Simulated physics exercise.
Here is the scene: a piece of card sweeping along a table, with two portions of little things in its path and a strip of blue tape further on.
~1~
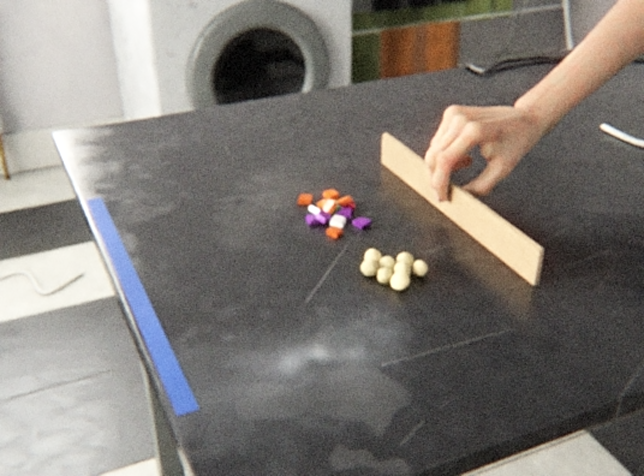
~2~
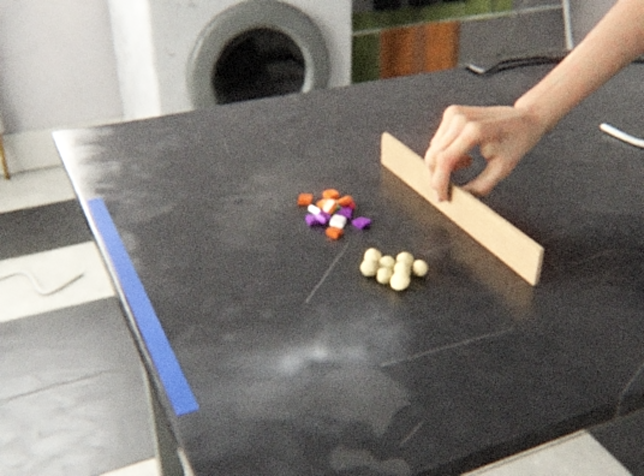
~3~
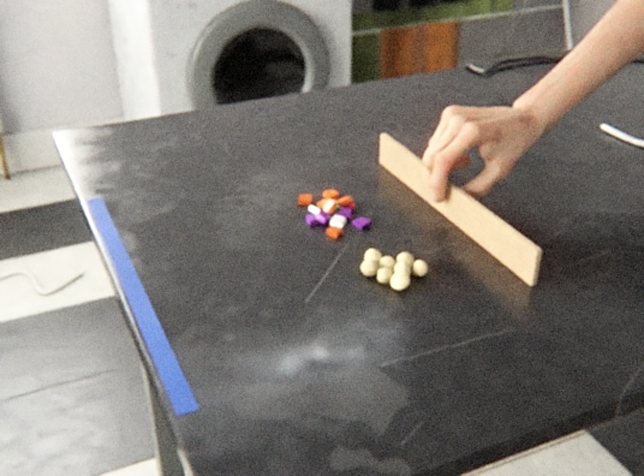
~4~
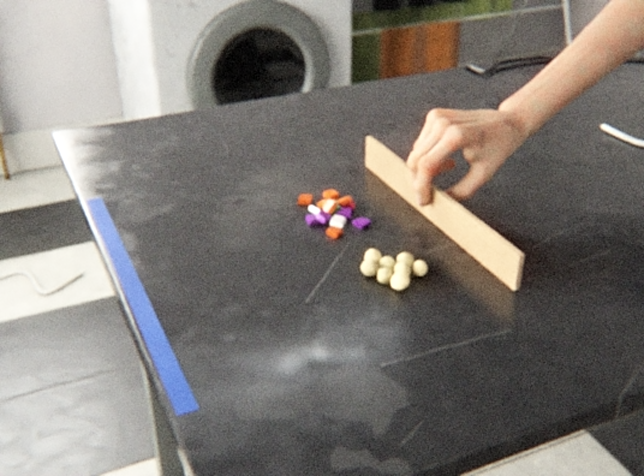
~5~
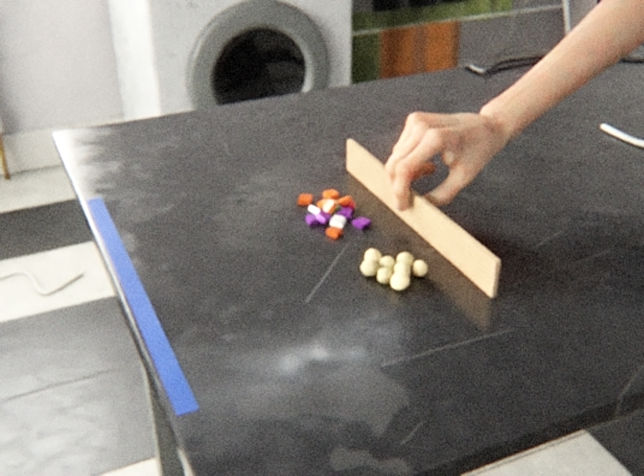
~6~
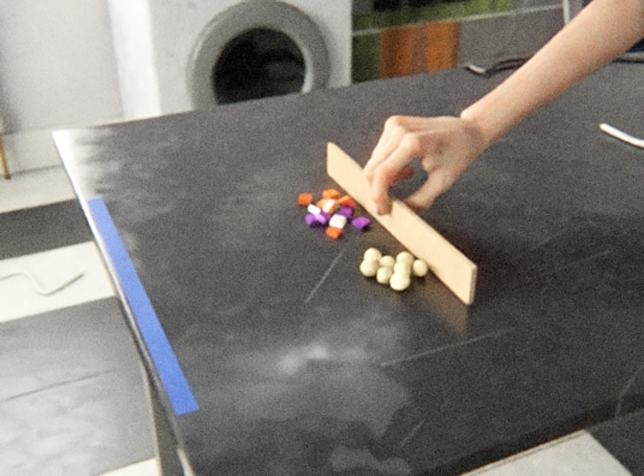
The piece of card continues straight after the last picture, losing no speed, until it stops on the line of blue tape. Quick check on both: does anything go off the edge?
The front batch partly leaves the surface; the back batch partly leaves the surface.
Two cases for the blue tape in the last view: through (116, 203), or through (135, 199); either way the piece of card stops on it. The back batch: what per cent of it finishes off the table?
With the first stop around 40 % ends off the table, and with the second around 0 %.
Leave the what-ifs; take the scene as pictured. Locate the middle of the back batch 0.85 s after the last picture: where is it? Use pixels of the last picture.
(227, 236), give or take.
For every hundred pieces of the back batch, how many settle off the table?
Estimated share: About 100 in a hundred.
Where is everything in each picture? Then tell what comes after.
In the first frame, piece of card at (526, 256), at rest; blue tape at (97, 207), right by the edge; edge at (118, 294); front batch at (388, 265), a few macadamia nuts; back batch at (333, 209), a few mosaic tiles.
In the second frame, piece of card at (526, 256), at rest; back batch at (333, 209).
In the third frame, piece of card at (524, 256); front batch at (388, 265).
In the fourth frame, piece of card at (507, 261); back batch at (333, 209).
In the fifth frame, piece of card at (484, 267); front batch at (388, 265).
In the sixth frame, piece of card at (460, 273); blue tape at (97, 207); edge at (118, 294); front batch at (388, 265); back batch at (333, 209).
Then, 0.85 s after the last picture, piece of card still moving, near (260, 225); front batch all on the table, its front near (261, 298); back batch all on the table, its front near (209, 245).
Then, 1.72 s after the last picture, piece of card stopped at the blue tape; front batch about a quarter over the edge; back batch all over the edge.
Then, 2.00 s after the last picture, piece of card stopped at the blue tape; front batch all over the edge; back batch all over the edge.
At rest, piece of card stopped at the blue tape; front batch all over the edge; back batch all over the edge.
